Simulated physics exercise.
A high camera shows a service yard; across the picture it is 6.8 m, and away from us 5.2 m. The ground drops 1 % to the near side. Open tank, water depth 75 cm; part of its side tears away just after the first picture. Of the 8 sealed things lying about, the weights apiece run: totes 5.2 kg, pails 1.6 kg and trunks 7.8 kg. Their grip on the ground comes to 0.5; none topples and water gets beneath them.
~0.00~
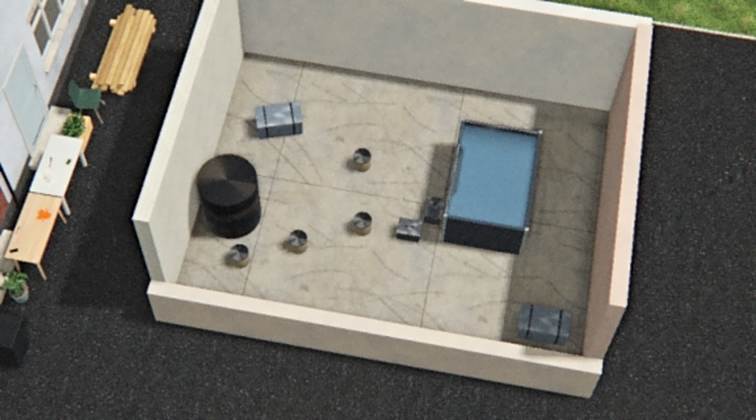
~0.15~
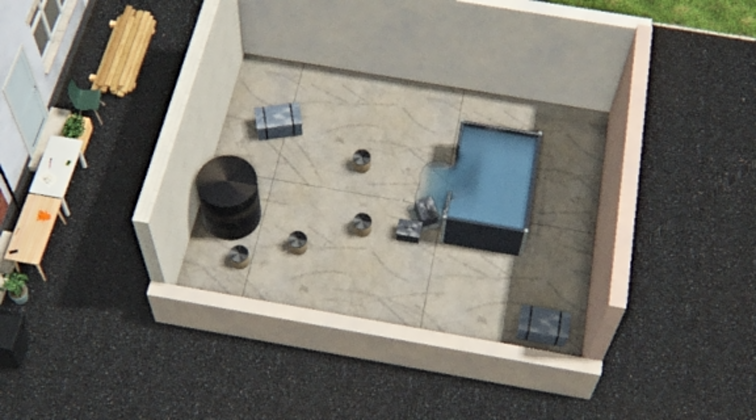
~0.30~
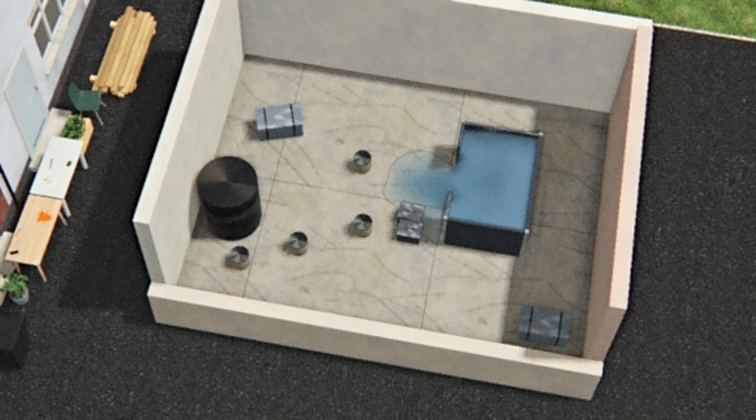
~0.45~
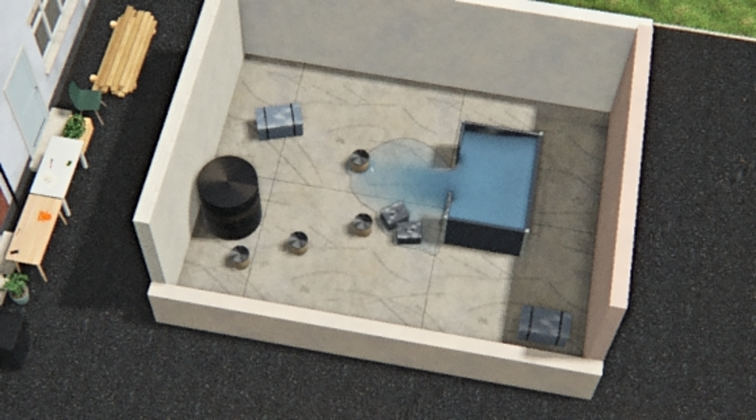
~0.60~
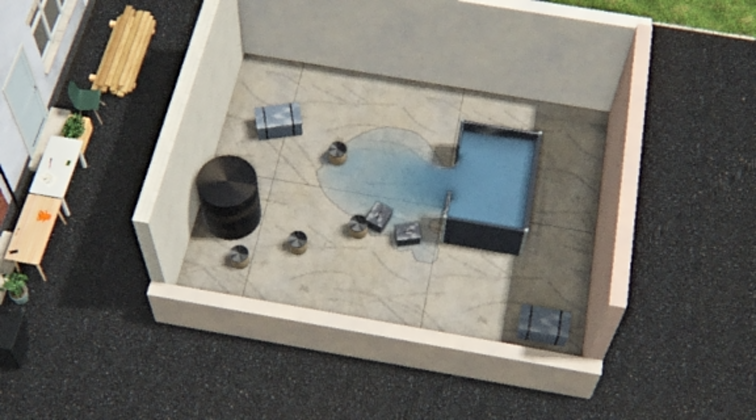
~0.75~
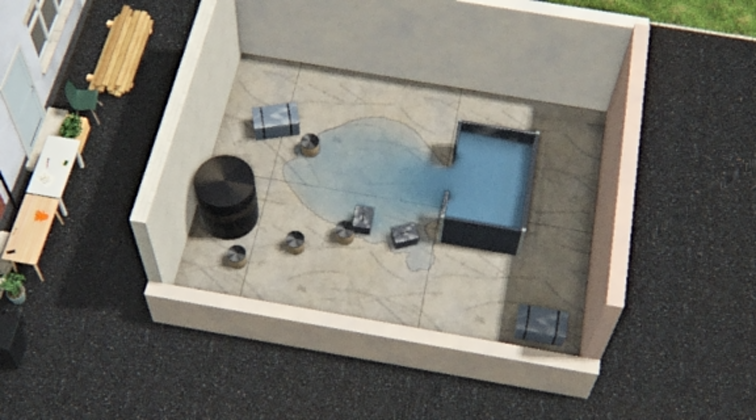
Water pours through the left side of a raised tank in a walled yard and spreads leftward over the paved ground in a widening pale-blue sheet. A grey box beside the opening slides left, then a small round pail drifts left toward another box, while the dark barrel stays put.
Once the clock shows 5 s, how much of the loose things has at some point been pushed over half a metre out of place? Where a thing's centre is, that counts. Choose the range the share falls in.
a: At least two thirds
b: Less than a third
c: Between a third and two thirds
a, at least two thirds.
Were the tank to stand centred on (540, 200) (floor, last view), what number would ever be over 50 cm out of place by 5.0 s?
So the tally would be 7.
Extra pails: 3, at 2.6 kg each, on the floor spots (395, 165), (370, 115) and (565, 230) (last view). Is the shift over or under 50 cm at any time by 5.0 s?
Going through them, I'd say exceeds it, exceeds it and finally falls short.
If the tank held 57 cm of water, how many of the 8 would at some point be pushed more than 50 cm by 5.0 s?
Then it comes to 6.
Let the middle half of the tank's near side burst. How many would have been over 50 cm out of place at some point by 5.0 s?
That would give 3.
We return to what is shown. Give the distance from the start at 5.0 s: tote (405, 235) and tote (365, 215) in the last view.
Net shifts, in order: 40 cm and 300 cm.
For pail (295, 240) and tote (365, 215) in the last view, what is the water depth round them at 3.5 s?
Depth approx. 12 cm / 10 cm.
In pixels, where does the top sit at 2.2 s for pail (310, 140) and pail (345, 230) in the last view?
They end up about (220, 137) and (231, 294) in the last view.
After 1.1 s 3 of 8 are over 50 cm from their spots; 2 afloat.
After 2.2 s 6 of 8 are over 50 cm from their spots; 6 afloat.
After 3.5 s 6 of 8 are over 50 cm from their spots; 6 afloat.
After 5.0 s 5 of 8 are over 50 cm from their spots, and 6 have been at some point; 6 afloat.
